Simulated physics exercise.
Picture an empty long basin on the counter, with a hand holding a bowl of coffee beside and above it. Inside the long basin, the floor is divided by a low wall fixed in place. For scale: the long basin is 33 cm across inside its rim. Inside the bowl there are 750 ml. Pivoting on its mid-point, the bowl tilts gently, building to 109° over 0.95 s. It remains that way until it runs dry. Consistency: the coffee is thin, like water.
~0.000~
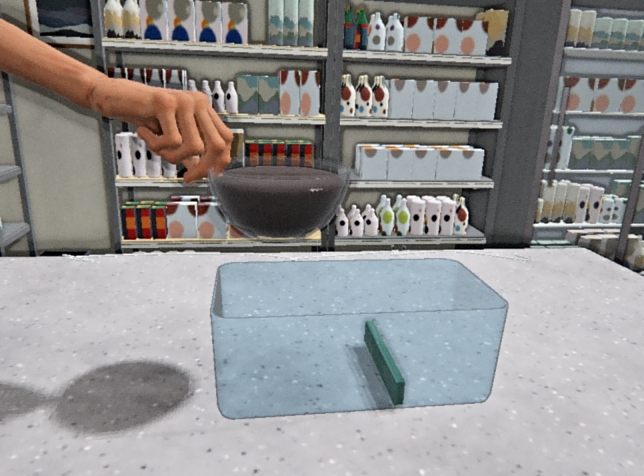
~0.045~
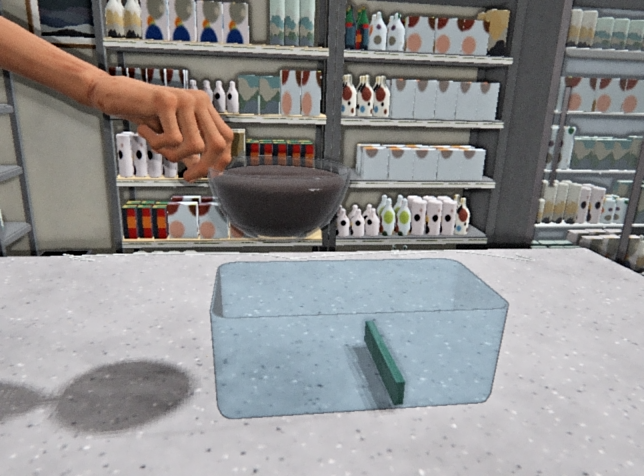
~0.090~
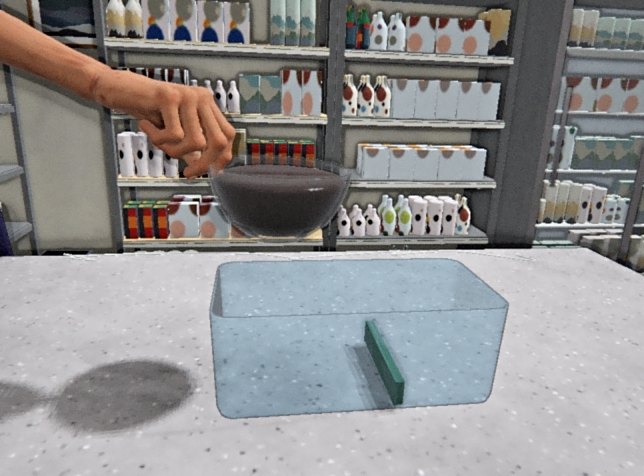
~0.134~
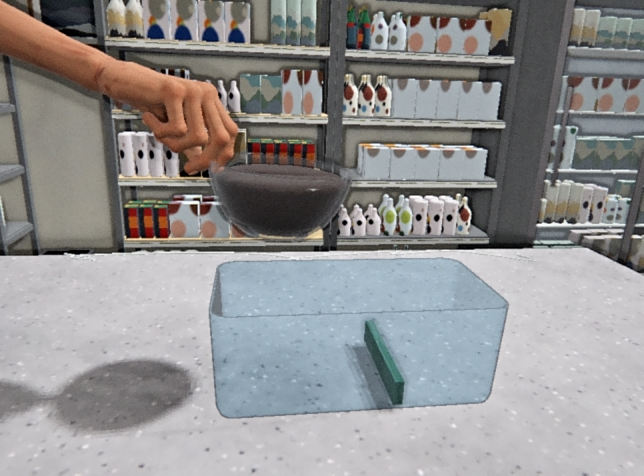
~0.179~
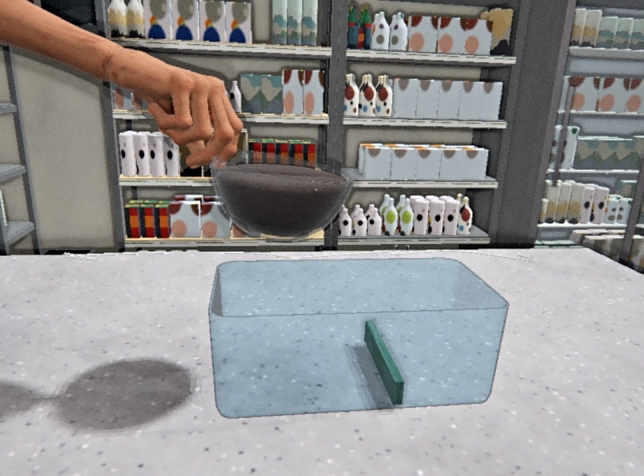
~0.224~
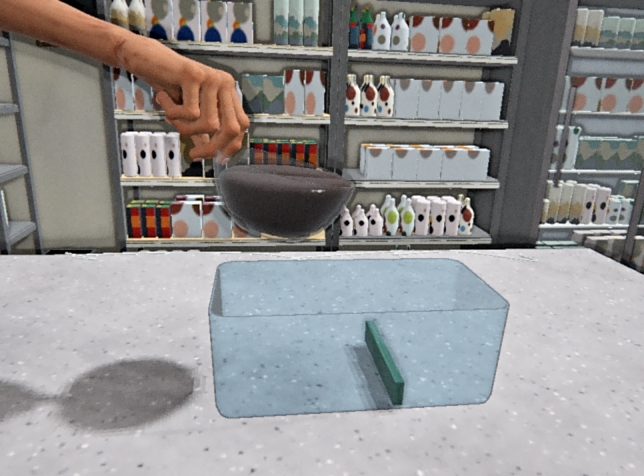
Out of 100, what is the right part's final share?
About 50 out of 100.
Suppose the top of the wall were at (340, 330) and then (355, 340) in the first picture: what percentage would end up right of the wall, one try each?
In order, 90 and 80 per cent.
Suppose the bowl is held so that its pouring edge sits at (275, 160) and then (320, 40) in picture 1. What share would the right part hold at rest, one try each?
The first try gives 15 percent and the second 50 percent.
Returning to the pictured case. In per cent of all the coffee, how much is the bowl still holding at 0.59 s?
About 32 percent.
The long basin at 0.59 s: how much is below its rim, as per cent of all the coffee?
Near 36 in a hundred.
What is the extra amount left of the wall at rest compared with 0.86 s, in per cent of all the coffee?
Near 3 percent, give or take.
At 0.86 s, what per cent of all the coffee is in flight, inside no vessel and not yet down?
Near 2 in a hundred.
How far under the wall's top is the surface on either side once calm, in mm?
The left side gives some 20 mm, the right side some 10 mm.
By 0.59 s the tilt is 75° and 33 per cent is still to pour, 9 is left of the wall and 27 right of it.
By 0.86 s the tilt is 107° and 0 per cent is still to pour, 46 is left of the wall and 51 right of it.
By 1.14 s the tilt is 109° and 0 per cent is still to pour, 50 is left of the wall and 50 right of it.
By 1.45 s the tilt is 109° and 0 per cent is still to pour, 50 is left of the wall and 50 right of it.
At rest 50 per cent lies left of the wall, 50 right of it and 1 outside.
